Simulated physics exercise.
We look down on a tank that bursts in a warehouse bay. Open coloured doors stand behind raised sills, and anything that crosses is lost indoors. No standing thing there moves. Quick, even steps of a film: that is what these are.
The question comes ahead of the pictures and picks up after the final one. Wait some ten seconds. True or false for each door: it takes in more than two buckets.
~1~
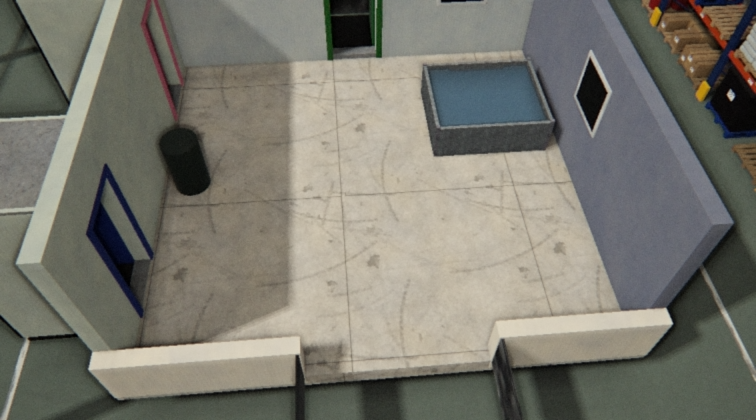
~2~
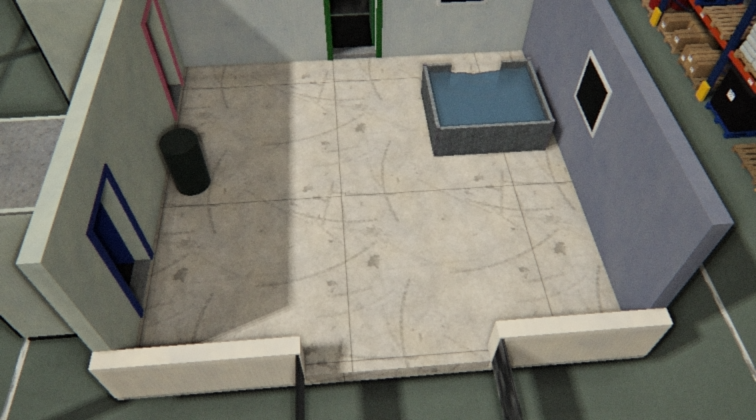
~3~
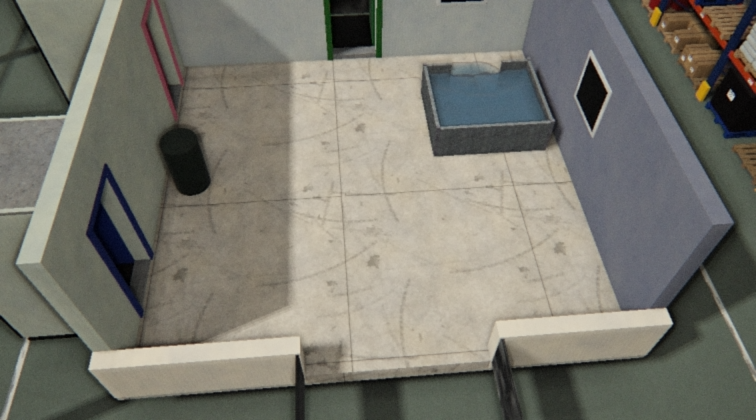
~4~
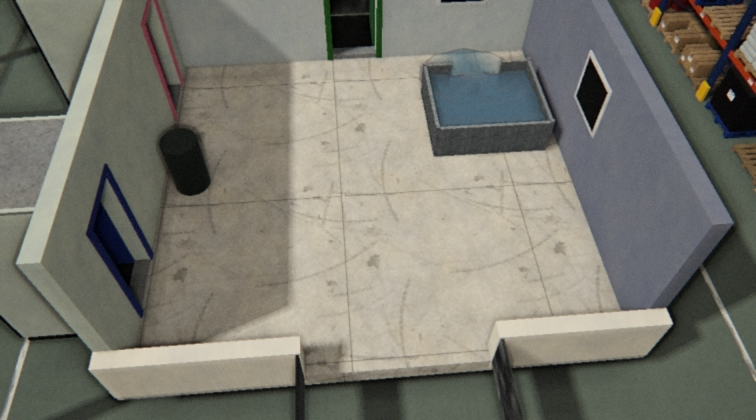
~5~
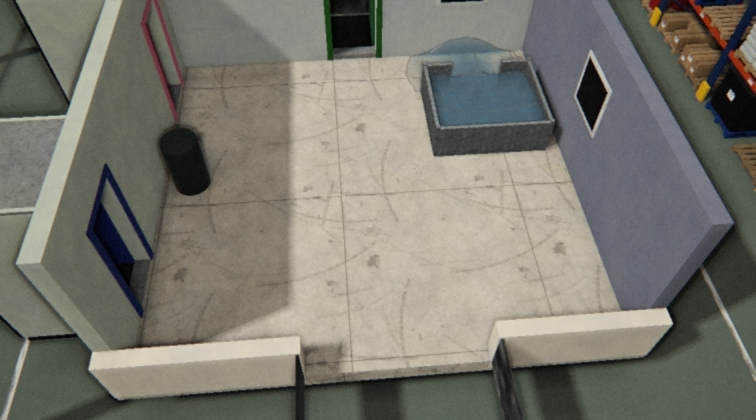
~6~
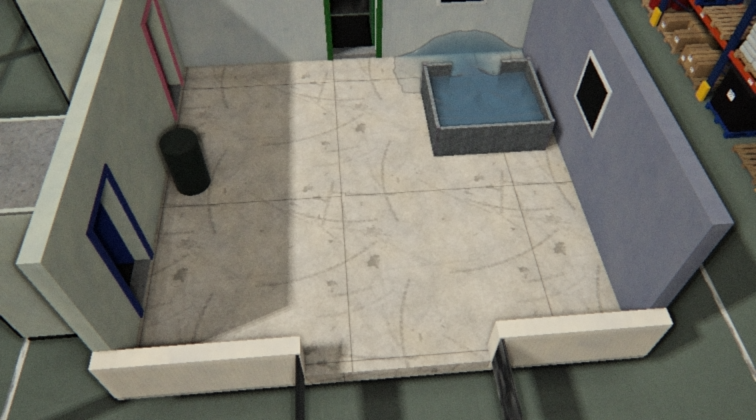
For the green door, false; for the pink door, true; for the blue door, false.
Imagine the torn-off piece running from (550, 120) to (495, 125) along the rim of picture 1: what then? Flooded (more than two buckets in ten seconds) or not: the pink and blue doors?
Pink: Below; blue: Above.
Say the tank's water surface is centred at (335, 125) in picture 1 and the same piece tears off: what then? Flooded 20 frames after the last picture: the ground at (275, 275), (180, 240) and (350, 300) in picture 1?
First one stays unwetted, next one stays unwetted, last one stays unwetted.
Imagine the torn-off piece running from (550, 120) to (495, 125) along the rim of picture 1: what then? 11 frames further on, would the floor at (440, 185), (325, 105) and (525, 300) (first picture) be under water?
First kept bare, second kept bare, third soaked through.
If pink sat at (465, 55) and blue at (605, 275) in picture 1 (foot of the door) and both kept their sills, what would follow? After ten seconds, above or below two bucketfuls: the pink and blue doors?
The pink one tops the limit, the blue one stays within it.
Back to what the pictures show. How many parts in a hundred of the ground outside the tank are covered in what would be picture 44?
I make it 60 per cent.
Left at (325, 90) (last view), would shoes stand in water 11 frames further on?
At that place: Wet.
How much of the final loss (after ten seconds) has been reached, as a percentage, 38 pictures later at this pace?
I'd estimate close to 50 per cent.
A moment on, water covers 10 % of the floor; the green door wet at the sill, nothing in, the pink door not reached, the blue door not reached.
Next, water covers 20 % of the floor; the green door wet at the sill, nothing in, the pink door not reached, the blue door not reached.
Then, water covers 45 % of the floor; the green door wet at the sill, nothing in, the pink door under two buckets in, the blue door not reached.
Later, water covers 60 % of the floor; the green door wet at the sill, nothing in, the pink door over two buckets in, the blue door wet at the sill, nothing in.
In the end, water covers 85 % of the floor; the green door wet at the sill, nothing in, the pink door far over two buckets in, the blue door wet at the sill, nothing in.
